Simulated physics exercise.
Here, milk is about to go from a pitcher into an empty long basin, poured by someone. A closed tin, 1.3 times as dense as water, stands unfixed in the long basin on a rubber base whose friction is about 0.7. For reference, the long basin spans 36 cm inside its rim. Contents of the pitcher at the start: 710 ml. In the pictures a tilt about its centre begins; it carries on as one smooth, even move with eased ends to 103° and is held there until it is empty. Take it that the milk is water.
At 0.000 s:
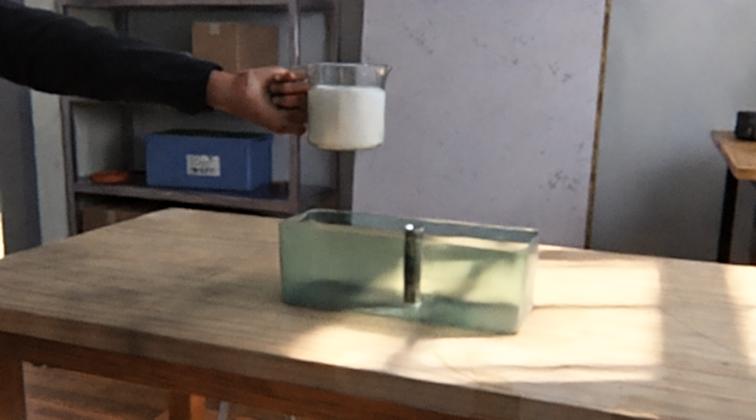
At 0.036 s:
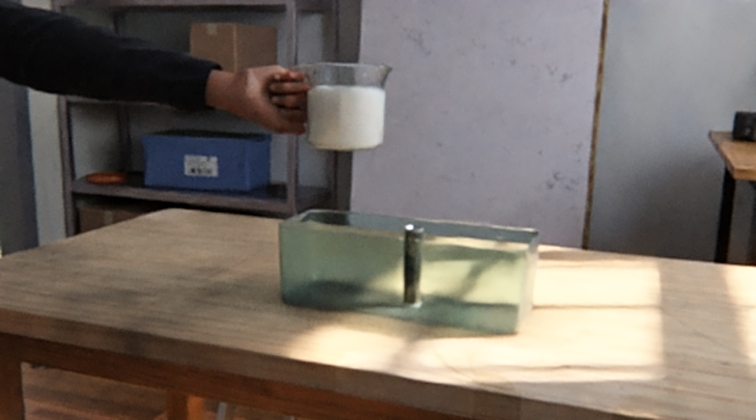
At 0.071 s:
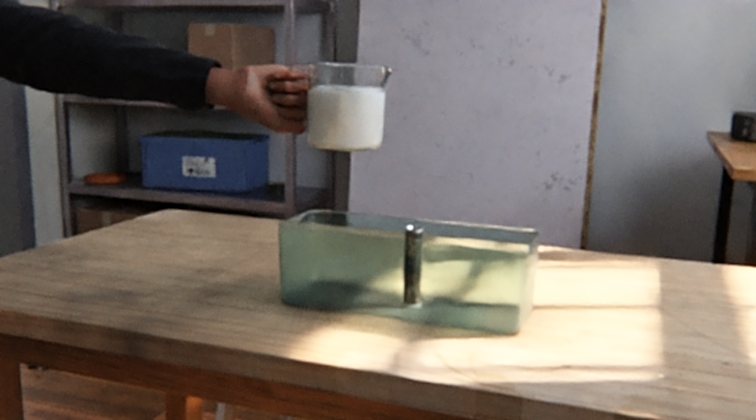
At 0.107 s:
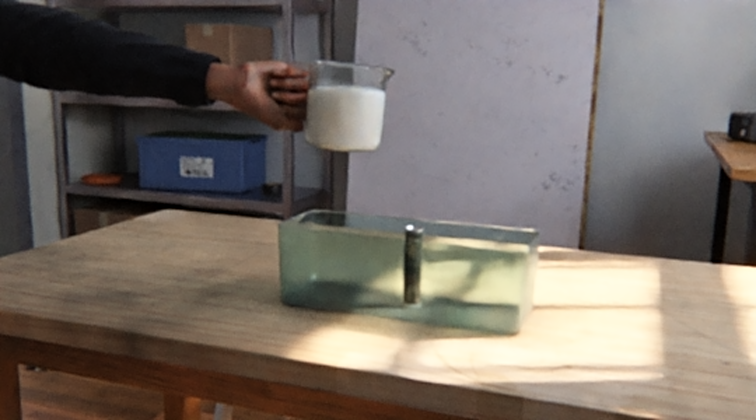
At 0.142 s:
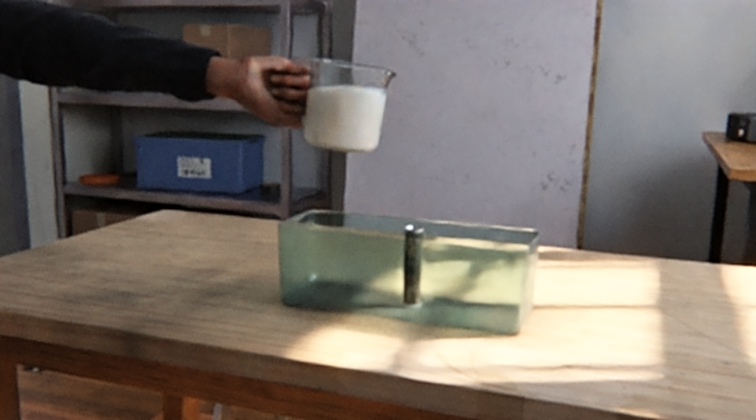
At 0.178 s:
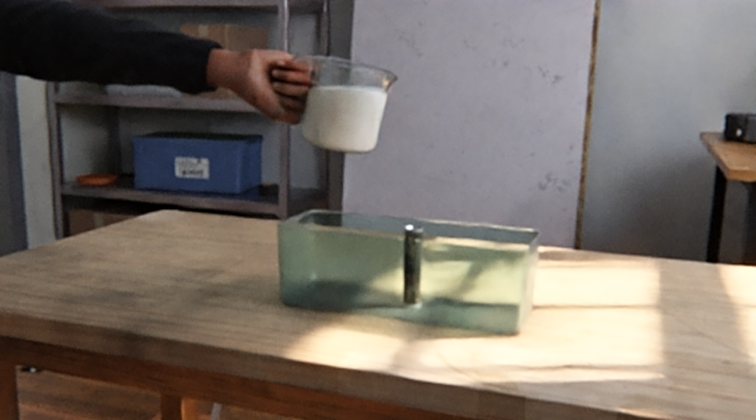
In a room with metal shelves, a dark-sleeved arm holds a clear pitcher of white liquid upright above a long greenish basin on a wooden table, a small dark cylinder standing at the basin's middle. The hand then slowly tilts the pitcher slightly to the right, the liquid staying inside.
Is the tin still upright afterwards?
It does not overbalance.
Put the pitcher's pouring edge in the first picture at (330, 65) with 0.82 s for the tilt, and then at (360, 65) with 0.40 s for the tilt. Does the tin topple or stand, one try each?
The tin stays vertical the first time and overturns the second time.
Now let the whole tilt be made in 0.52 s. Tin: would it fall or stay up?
With that tilt, the tin stays on its base.
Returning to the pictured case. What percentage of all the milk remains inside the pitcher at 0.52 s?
Still held: Roughly 84 % of the total.
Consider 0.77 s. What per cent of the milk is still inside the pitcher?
Close to 28 percent of the total.
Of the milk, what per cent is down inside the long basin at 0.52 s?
About 0 per cent.
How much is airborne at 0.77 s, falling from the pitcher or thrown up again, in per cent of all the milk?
Near 30 in a hundred.
Then, 0.52 s in, the tilt is 73° and 85 per cent is still to pour; the tin stands where it began.
Then, 0.77 s in, the tilt is 102° and 28 per cent is still to pour; the tin stands where it began.
Then, 1.03 s in, the tilt is 103° and 5 per cent is still to pour; the tin stands where it began.
Then, 1.32 s in, the tilt is 103° and 0 per cent is still to pour; the tin stands where it began.
Finally, the tin stands where it began.
